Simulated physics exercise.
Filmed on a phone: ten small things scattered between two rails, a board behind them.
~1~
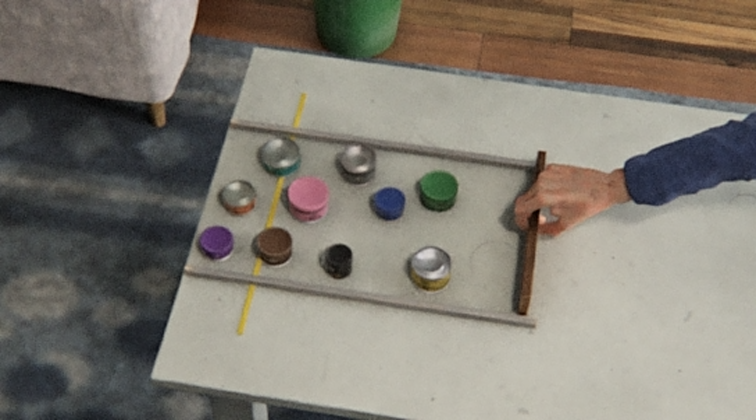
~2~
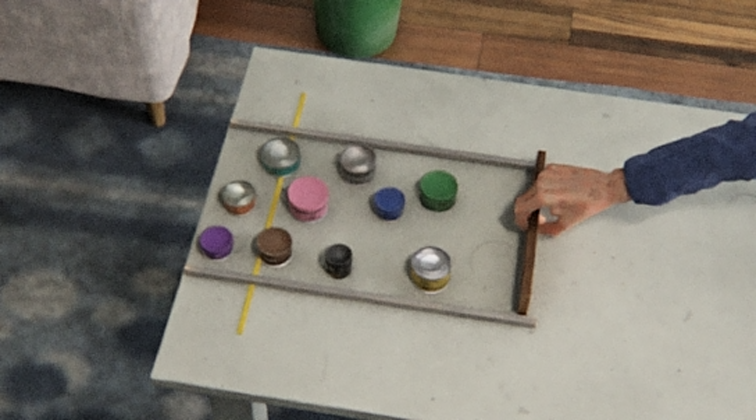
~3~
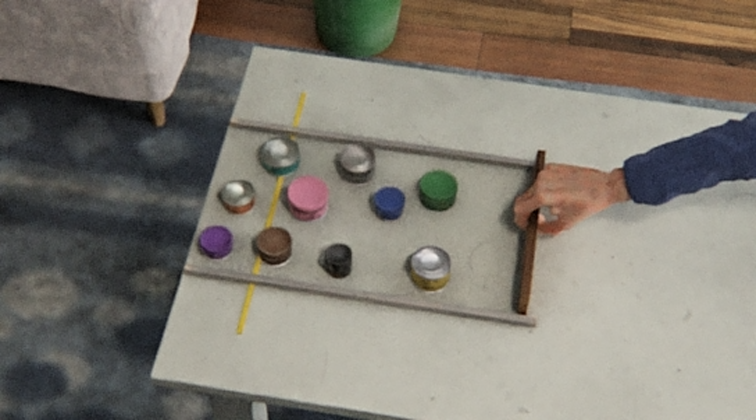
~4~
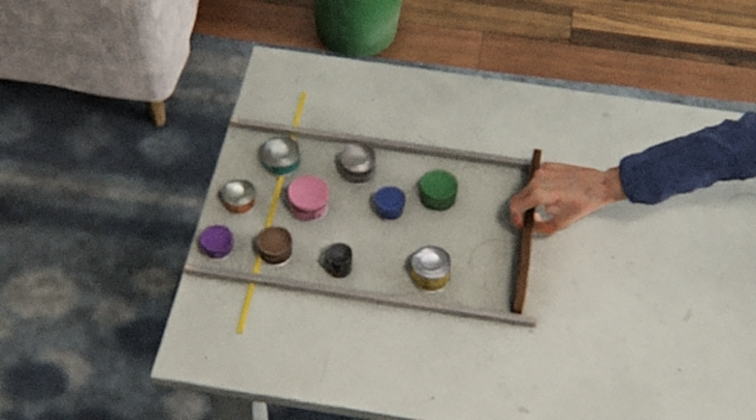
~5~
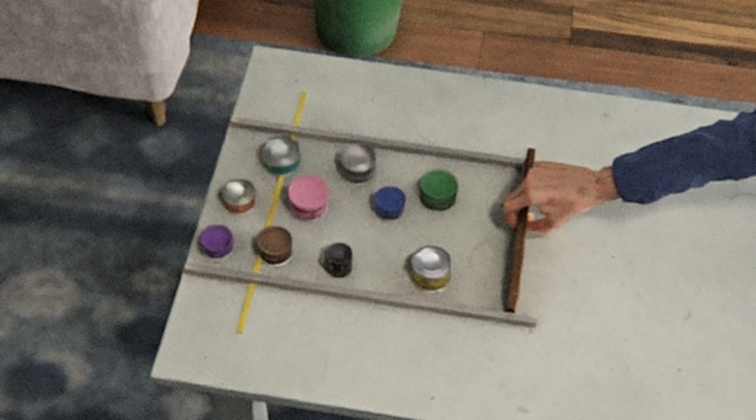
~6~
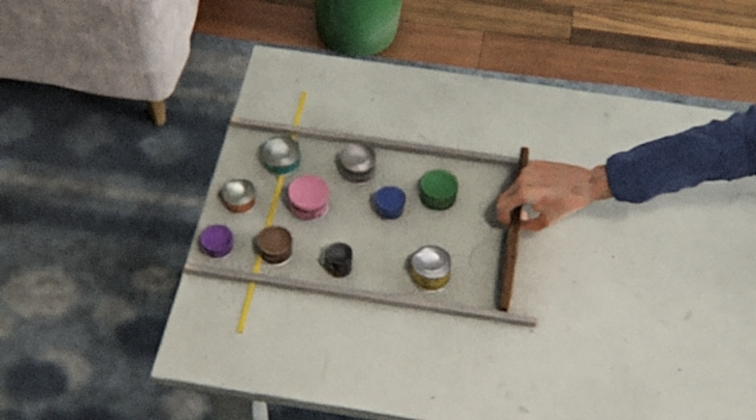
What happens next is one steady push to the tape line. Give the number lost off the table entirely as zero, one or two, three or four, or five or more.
After the sweep, the pieces gone from the top come to one or two, as it turns out.
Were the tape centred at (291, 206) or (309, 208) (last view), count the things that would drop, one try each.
The floor gets 0 the first time and 0 the second.
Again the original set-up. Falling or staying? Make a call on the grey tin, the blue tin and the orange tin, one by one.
First the grey tin keeps its place, next the blue tin keeps its place, last the orange tin goes down.
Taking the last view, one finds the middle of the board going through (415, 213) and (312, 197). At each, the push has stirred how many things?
At first I count 3, and then 10.
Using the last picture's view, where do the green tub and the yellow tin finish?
They end up close to (263, 168) and (243, 237).
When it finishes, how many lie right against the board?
That makes 4.
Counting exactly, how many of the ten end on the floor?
Count = 2.
Soon after, none off yet; purple pot at rest near (217, 242); orange tin at rest near (240, 196); turquoise tin at rest near (281, 156).
Then, none off yet; purple pot moving near (212, 240); orange tin moving near (232, 196); turquoise tin moved about its own width near (252, 149).
By the end, the number that fall off is one or two; fallen, orange tin and purple pot.
